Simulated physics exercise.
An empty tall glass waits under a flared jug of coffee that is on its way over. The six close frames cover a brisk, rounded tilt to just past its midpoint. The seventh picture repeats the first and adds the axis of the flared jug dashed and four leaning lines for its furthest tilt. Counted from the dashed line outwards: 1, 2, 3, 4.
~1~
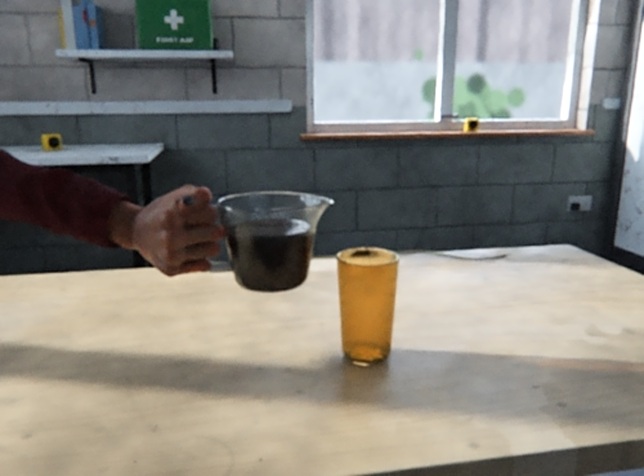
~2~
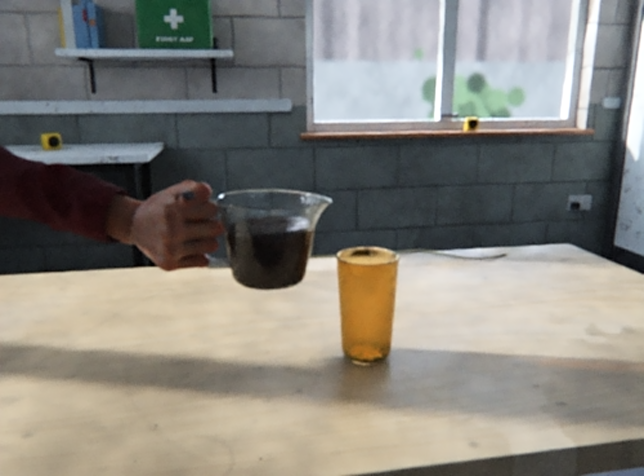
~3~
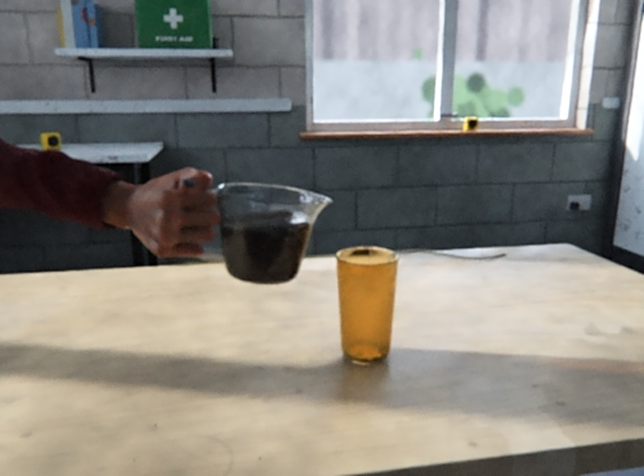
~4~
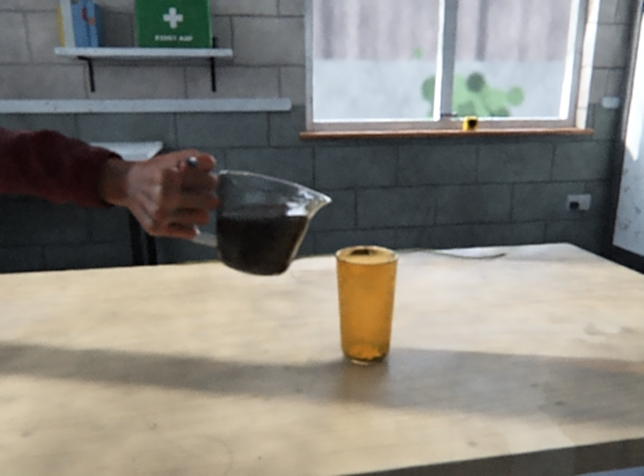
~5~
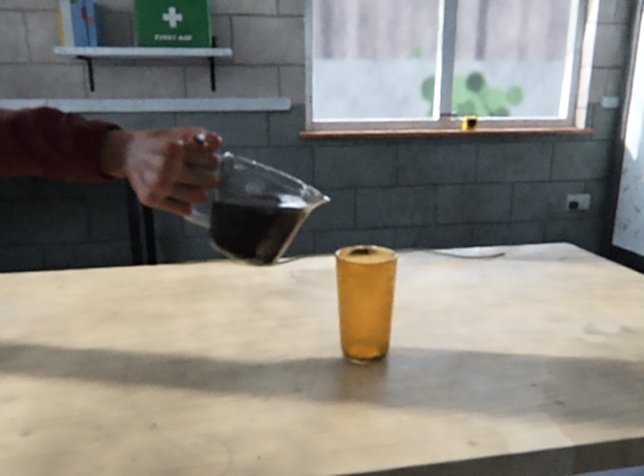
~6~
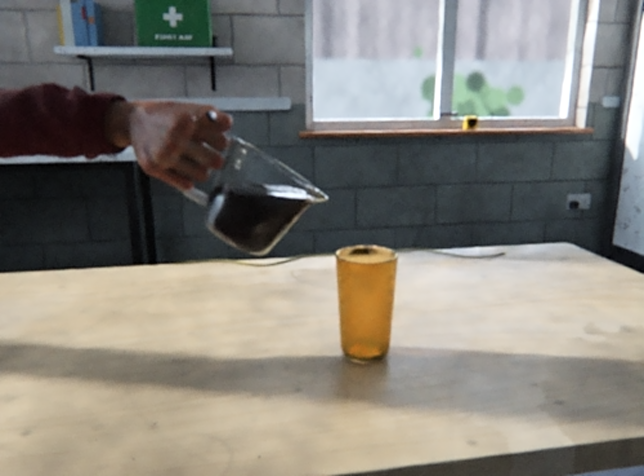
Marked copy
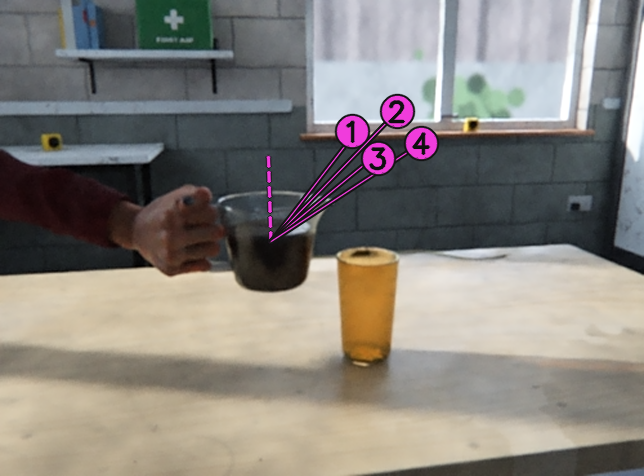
Grey block-walled room, a hand holding a clear jug of dark coffee level, then steadily tilting it rightward beside a tall amber glass.
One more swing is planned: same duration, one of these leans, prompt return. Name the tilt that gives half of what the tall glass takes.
4 beats the others.
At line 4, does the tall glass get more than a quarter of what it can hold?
Yes, clearly.
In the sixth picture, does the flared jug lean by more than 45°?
No.
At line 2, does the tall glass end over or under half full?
Under.
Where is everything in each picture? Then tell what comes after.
Upright, lip at (331, 201); rim of the tall glass round (368, 256); nothing has left yet, in the first picture.
Upright, lip at (331, 201); nothing has left yet, in the second picture.
Tipped about 7°, lip at (330, 200); nothing has left yet, in the third picture.
Tipped about 14°, lip at (329, 200); nothing has left yet, in the fourth picture.
Tipped about 23°, lip at (328, 199); nothing has left yet, in the fifth picture.
Tipped about 33°, lip at (328, 199); nothing has left yet, in the sixth picture.
On the marked copy, 1 at (344, 147); 2 at (385, 123); 3 at (362, 166); 4 at (406, 152).
Choosing 1, the tall glass ends with about 13 % of what it can hold.
Choosing 2, the tall glass ends with about 24 % of what it can hold.
Choosing 3, the tall glass ends with about 38 % of what it can hold.
Choosing 4, the tall glass ends with about 53 % of what it can hold.
